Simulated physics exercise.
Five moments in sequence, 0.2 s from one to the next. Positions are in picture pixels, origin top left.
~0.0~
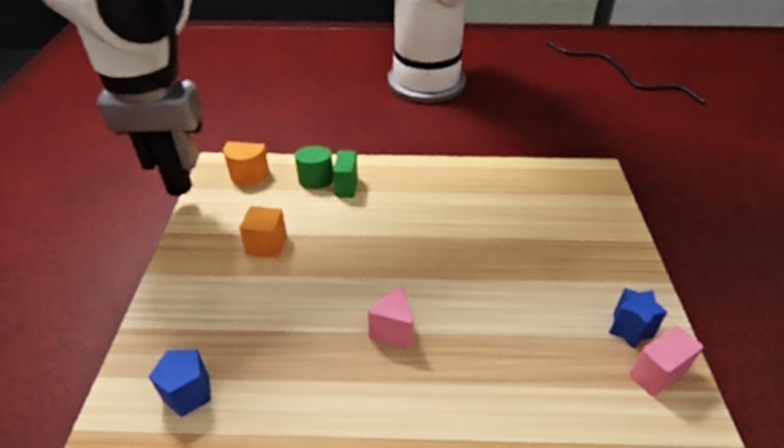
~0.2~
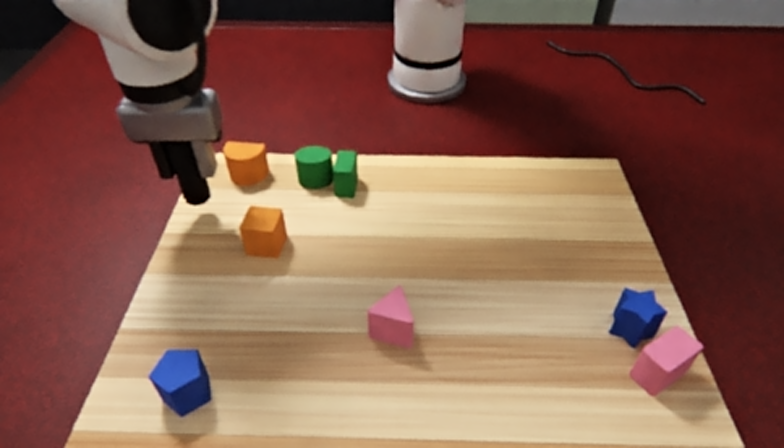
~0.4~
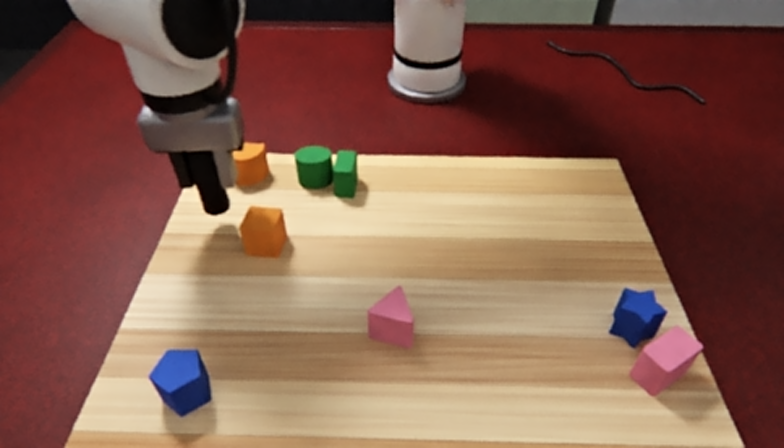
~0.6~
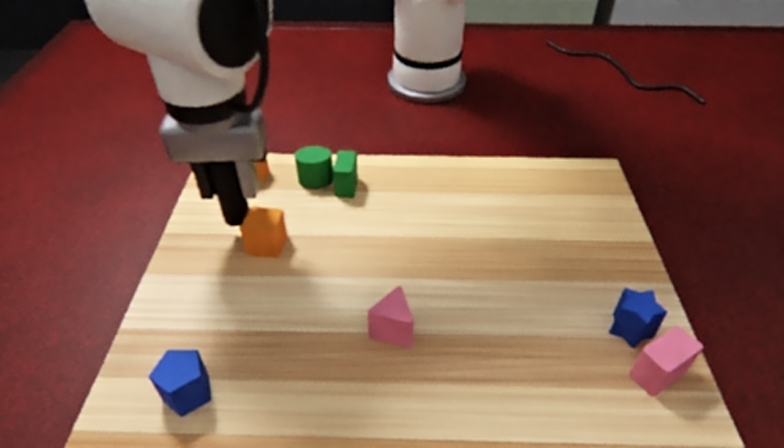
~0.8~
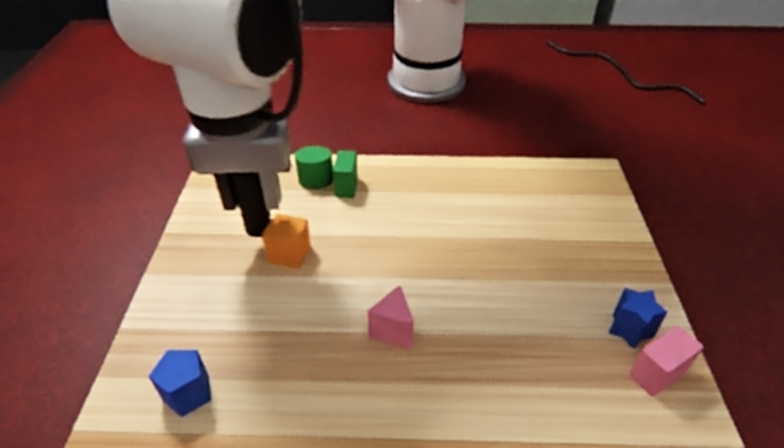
White robot arm with a dark tip moving right across a wooden board, nudging an orange block slightly to the right.
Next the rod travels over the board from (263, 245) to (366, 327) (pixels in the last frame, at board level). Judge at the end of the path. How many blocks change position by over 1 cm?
Answer: One block.
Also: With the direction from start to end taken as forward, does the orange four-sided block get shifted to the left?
I expect so.
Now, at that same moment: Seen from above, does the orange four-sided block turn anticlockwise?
That would be a yes.
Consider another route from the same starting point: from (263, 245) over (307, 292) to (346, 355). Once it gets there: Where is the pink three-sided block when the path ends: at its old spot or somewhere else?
Left in place.
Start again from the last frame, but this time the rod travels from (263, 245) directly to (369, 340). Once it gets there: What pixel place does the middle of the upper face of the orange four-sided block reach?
The middle of its upper face will lie at (336, 247).
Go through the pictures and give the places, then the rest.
Lower end of the rod (180, 189), tops of blocks, orange four-sided block (261, 218), pink three-sided block (394, 306), in the first picture.
Rod (198, 199), blocks as before, in the second picture.
Rod (218, 208), blocks as before, in the third picture.
Rod (238, 219), blocks as before, in the fourth picture.
Rod (259, 230), orange four-sided block (285, 227), pink three-sided block (394, 306), in the fifth picture.
What follows on the original path. One third of the way, rod (292, 255); orange four-sided block (324, 244), turned 25° anticlockwise.
Two thirds of the way, rod (327, 282); orange four-sided block (346, 249), turned 60° anticlockwise.
At the end, rod (365, 312); orange four-sided block (346, 249), turned 60° anticlockwise; pink three-sided block (397, 308).
